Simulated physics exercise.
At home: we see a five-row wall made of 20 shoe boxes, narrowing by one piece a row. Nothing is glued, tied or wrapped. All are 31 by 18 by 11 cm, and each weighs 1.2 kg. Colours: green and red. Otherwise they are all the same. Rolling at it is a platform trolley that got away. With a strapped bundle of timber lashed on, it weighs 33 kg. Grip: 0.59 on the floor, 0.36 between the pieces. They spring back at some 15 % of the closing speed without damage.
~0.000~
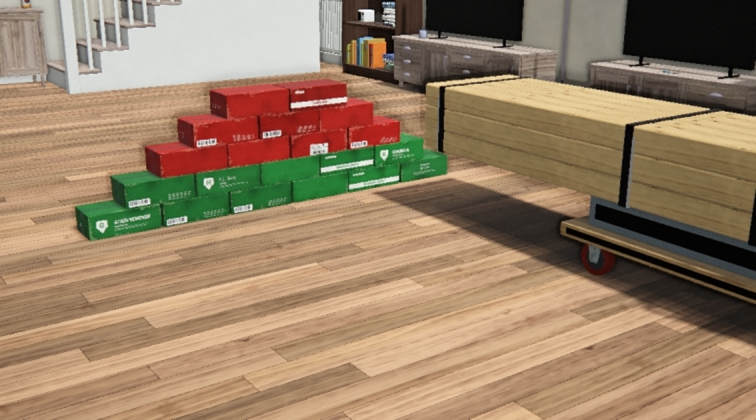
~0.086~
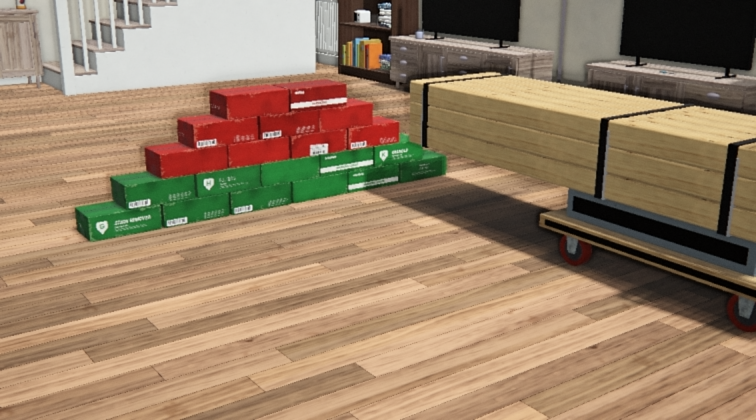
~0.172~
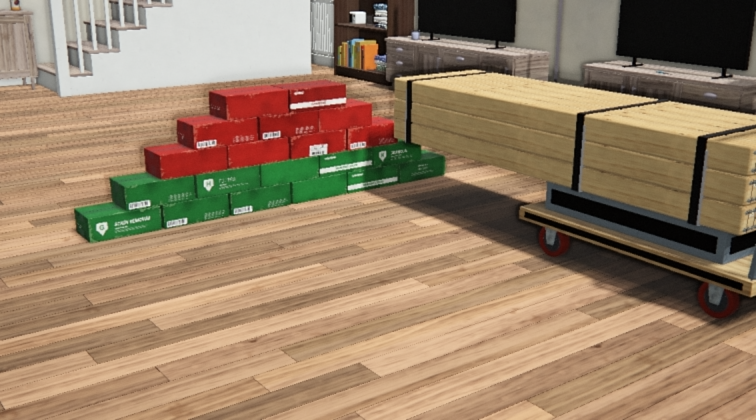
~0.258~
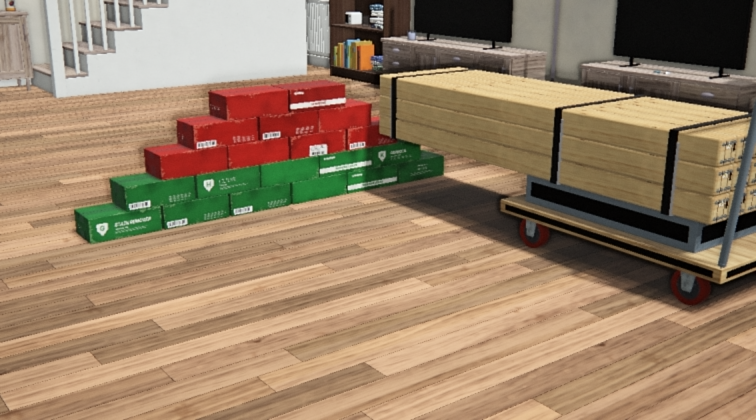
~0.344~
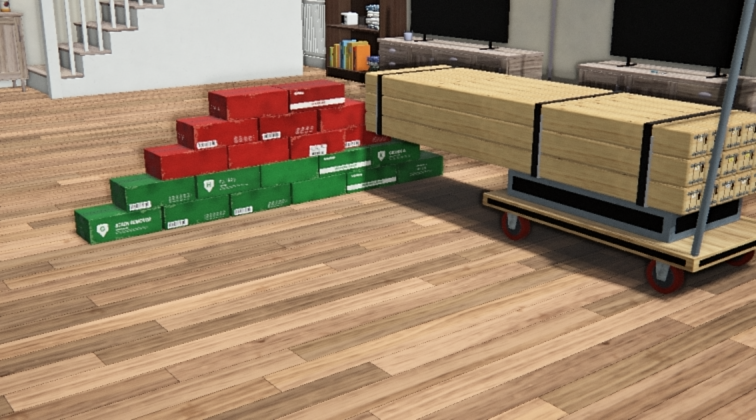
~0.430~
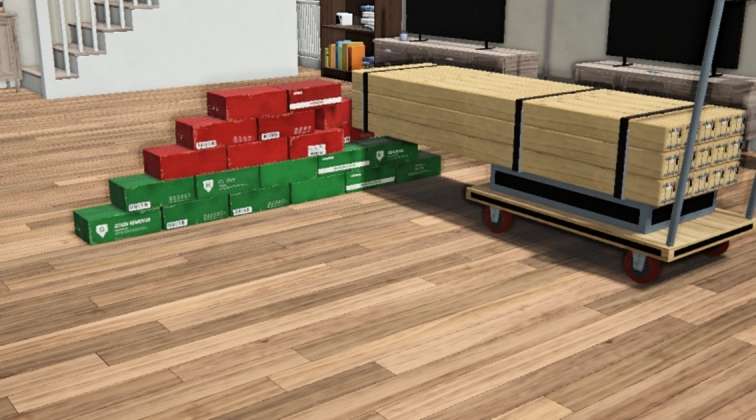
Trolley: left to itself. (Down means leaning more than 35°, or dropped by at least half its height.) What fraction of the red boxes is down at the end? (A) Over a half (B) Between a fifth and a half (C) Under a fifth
Option B: Between a fifth and a half.
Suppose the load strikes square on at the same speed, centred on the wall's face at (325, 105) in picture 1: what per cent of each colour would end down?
The green ones would be 10 per cent down and the red ones 90 per cent.
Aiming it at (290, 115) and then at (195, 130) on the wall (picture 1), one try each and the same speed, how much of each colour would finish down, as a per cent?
First try then second: Green 0 and 20, red 80 and 70 per cent.
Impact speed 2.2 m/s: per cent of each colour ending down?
You'd end up with green at 10 per cent down and red at 30 per cent.
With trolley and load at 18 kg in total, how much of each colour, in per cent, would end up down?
Share down - green: 0; red: 30 (per cent).
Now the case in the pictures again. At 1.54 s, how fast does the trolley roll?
I'd put it at roughly 0.5 m/s.
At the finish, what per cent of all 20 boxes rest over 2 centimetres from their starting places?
40 percent of them have shifted.
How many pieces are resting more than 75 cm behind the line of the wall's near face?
Around 0 of them.
Around 0.66 s, load 40 cm past the wall's line, still rolling; 1 of the 9 red boxes down (1 of 20 in all colours); top red box displaced 8 cm.
Around 1.20 s, load 97 cm past the wall's line, still rolling; 3 of the 9 red boxes down (3 of 20 in all colours); top red box on its side.
Around 1.54 s, load 1.20 m past the wall's line, still rolling; 3 of the 9 red boxes down (4 of 20 in all colours); top red box on its side.
Finally (2.3 s), load 1.44 m past the wall's line, still rolling; 3 of the 9 red boxes down (4 of 20 in all colours); top red box on its side; top green box unmoved. That is 33 per cent. Seen by the last camera, middles, top red box near (227, 182), top green box near (152, 190).
